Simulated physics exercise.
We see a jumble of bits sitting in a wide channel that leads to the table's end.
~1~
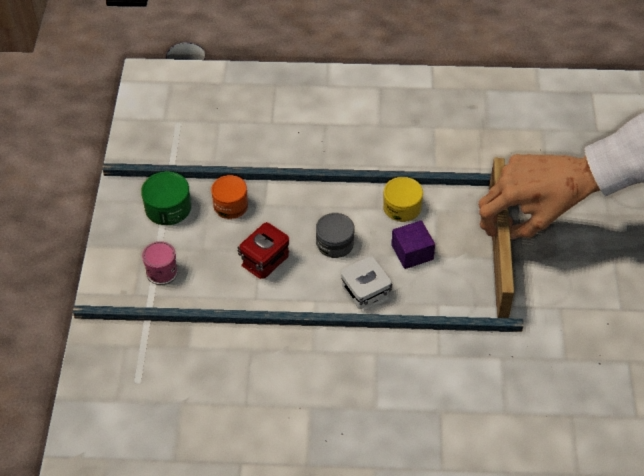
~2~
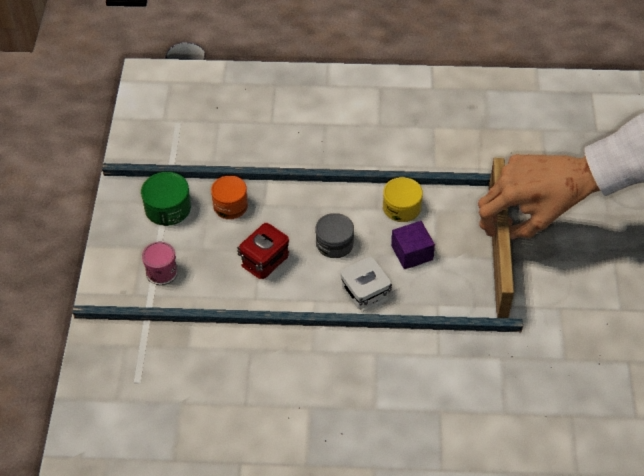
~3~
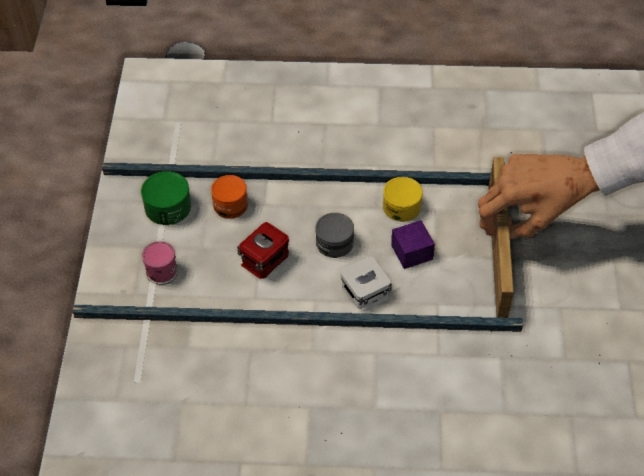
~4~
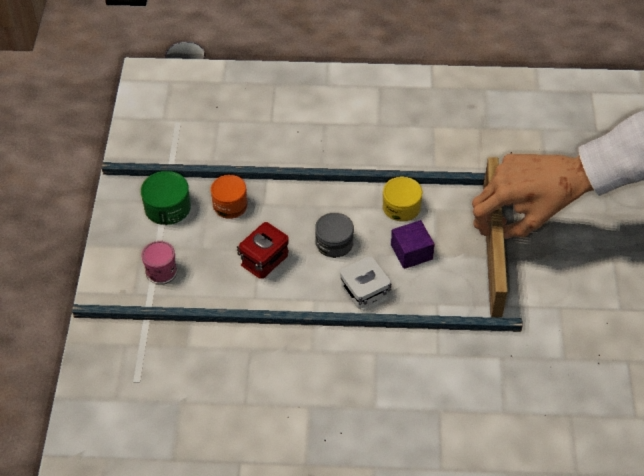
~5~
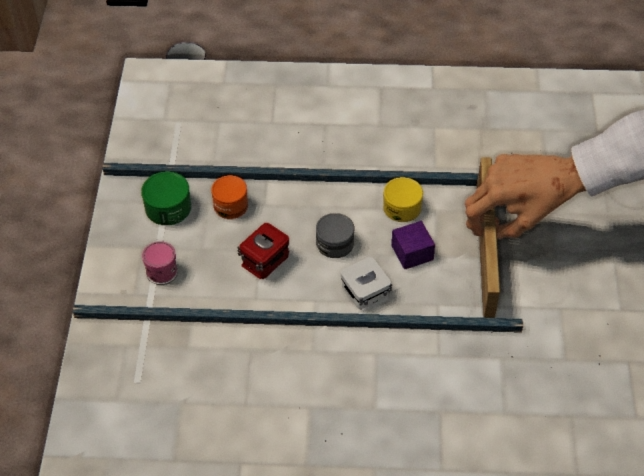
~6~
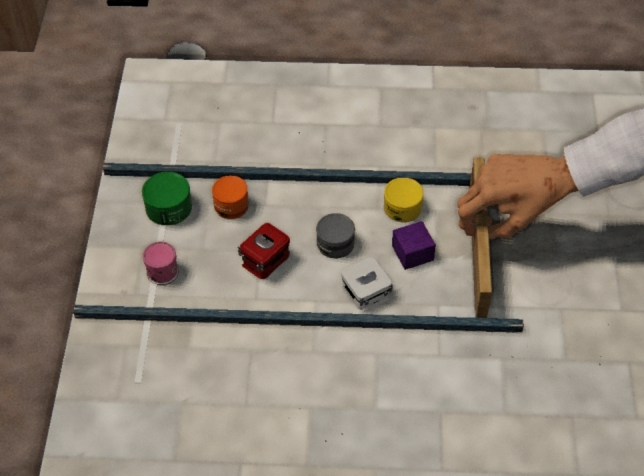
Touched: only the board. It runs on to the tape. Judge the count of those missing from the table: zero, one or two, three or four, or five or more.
Off the edge will go one or two.
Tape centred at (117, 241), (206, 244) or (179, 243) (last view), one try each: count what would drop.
Respectively, 5, 0 and 0.
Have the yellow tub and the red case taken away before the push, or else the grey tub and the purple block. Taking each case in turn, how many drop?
The count is 0 in the first case and 1 in the second.
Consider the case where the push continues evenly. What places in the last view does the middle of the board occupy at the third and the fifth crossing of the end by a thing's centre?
The first puts it near (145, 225), the next near (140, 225).
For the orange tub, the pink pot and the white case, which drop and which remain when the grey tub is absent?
The orange tub keeps its place, the pink pot ends up down and the white case keeps its place.
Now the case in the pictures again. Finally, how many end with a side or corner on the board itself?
3 of them.
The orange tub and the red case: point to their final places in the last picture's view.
The orange tub stops around (116, 180); the red case around (103, 253).
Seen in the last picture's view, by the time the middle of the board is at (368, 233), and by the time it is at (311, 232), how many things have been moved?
At the first place 4, at the second 5.
Soon after, none off yet; green tub at rest near (167, 199); pink pot at rest near (161, 264); orange tub at rest near (231, 198).
Then, none off yet; green tub at rest near (167, 199); pink pot at rest near (161, 264); orange tub moving near (226, 195).
Further on, none off yet; green tub moved about its own width near (133, 199); pink pot moved about its own width near (127, 263); orange tub moved well along near (169, 182).
By the end, the number that fall off is one or two; fallen, pink pot and green tub.
